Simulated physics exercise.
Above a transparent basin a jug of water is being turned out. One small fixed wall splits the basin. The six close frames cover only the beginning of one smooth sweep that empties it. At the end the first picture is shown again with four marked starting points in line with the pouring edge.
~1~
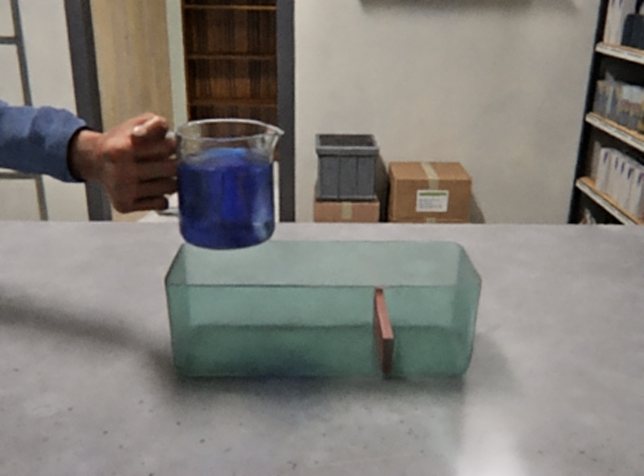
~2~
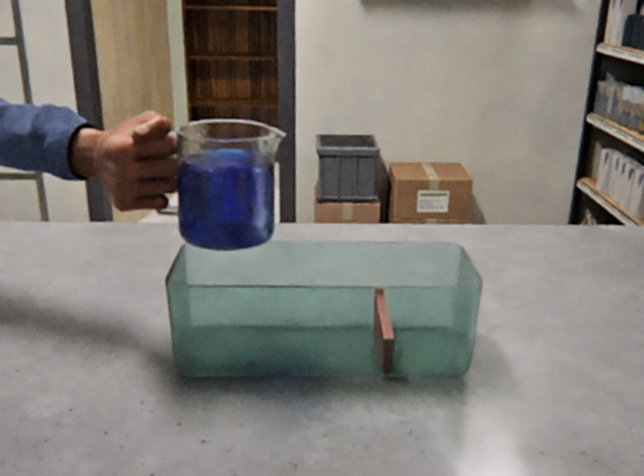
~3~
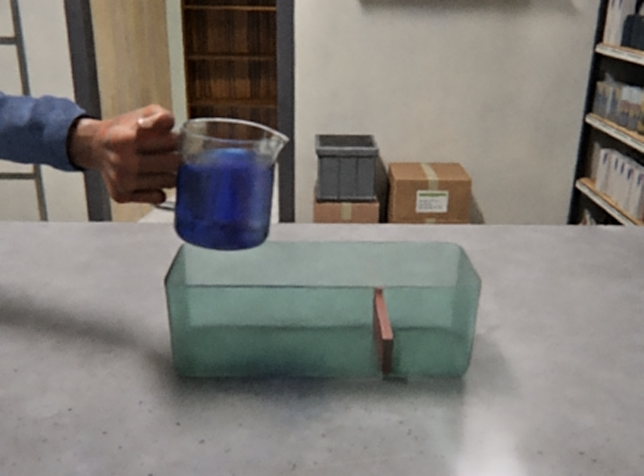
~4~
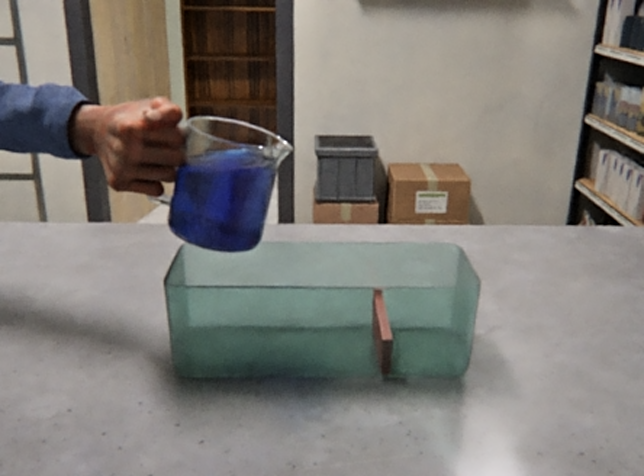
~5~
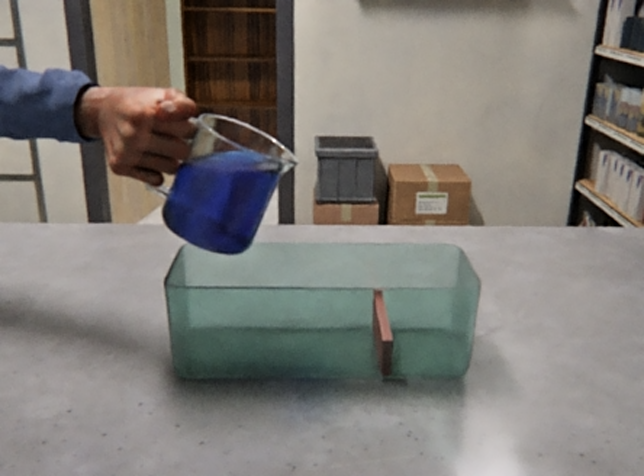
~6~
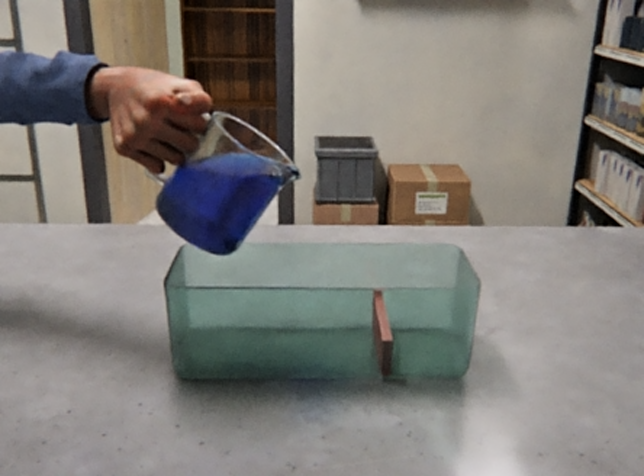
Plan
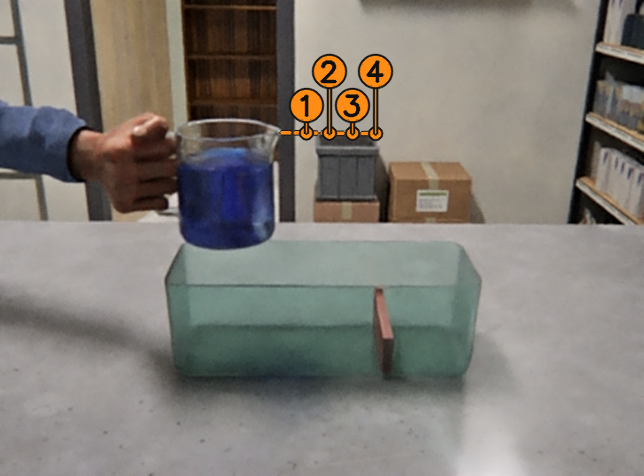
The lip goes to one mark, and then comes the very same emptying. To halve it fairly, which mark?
Use place 2.
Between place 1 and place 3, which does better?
Here it is place 3.
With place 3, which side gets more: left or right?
The right one.
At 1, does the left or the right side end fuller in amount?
The left side.
On the marked copy, 1 at (306, 133); 2 at (329, 133); 3 at (352, 133); 4 at (375, 133).
For place 1, about 93 % ends left of the wall and 6 % right of it.
For place 2, about 51 % ends left of the wall and 49 % right of it.
For place 3, about 26 % ends left of the wall and 73 % right of it.
For place 4, about 24 % ends left of the wall and 74 % right of it.
